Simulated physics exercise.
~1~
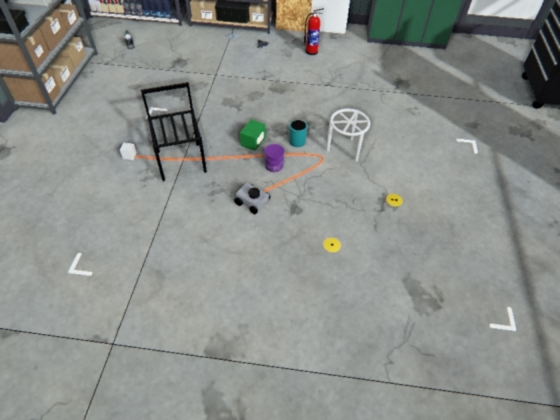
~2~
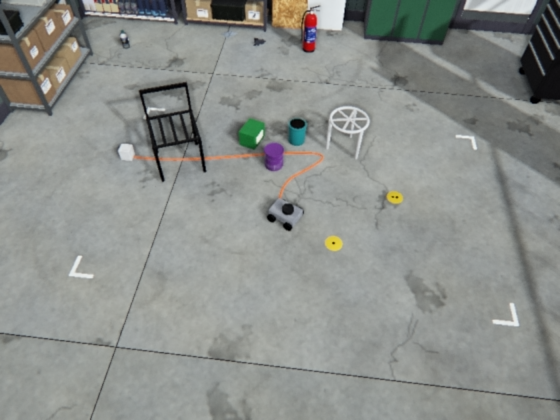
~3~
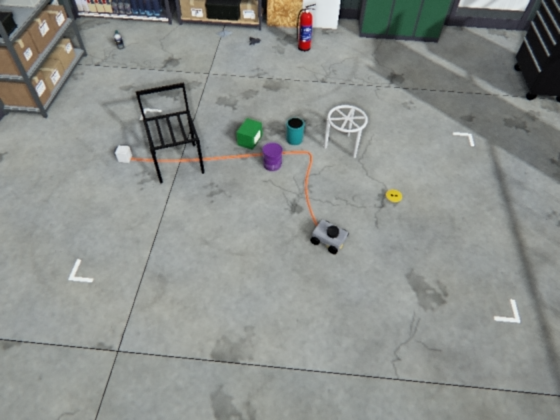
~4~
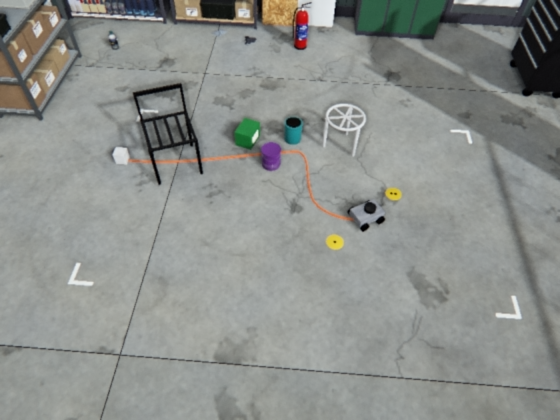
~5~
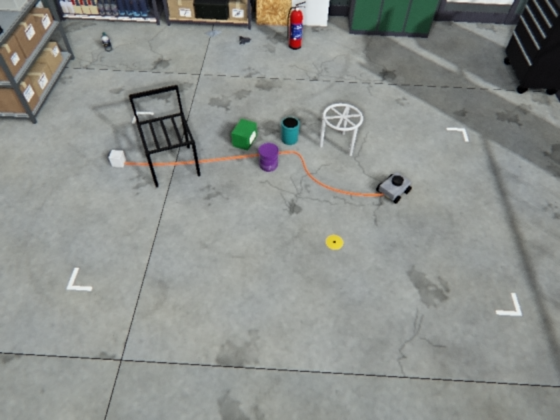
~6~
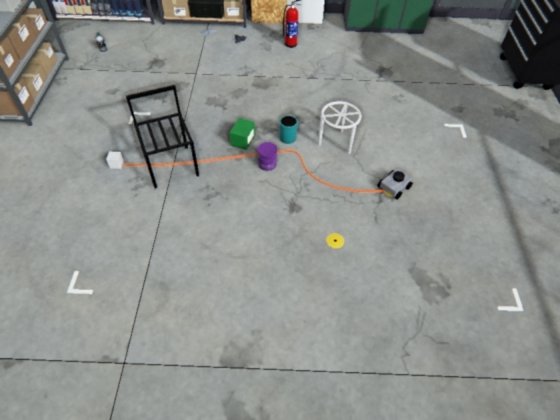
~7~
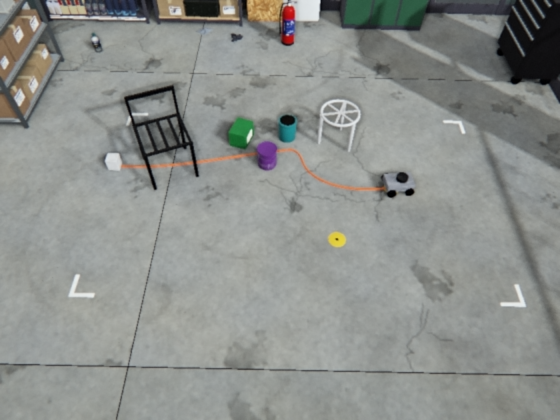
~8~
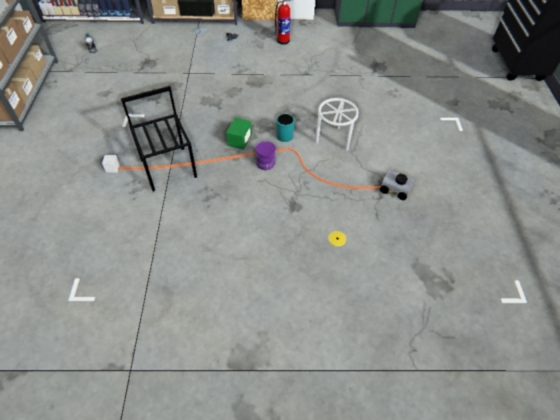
The clip shows a small wheeled cart trailing an orange lead across a workshop floor, moving right and down toward one yellow mark, then right and up to another, where it stops with the lead still stretching back past the purple bucket to a white block beyond the black chair.
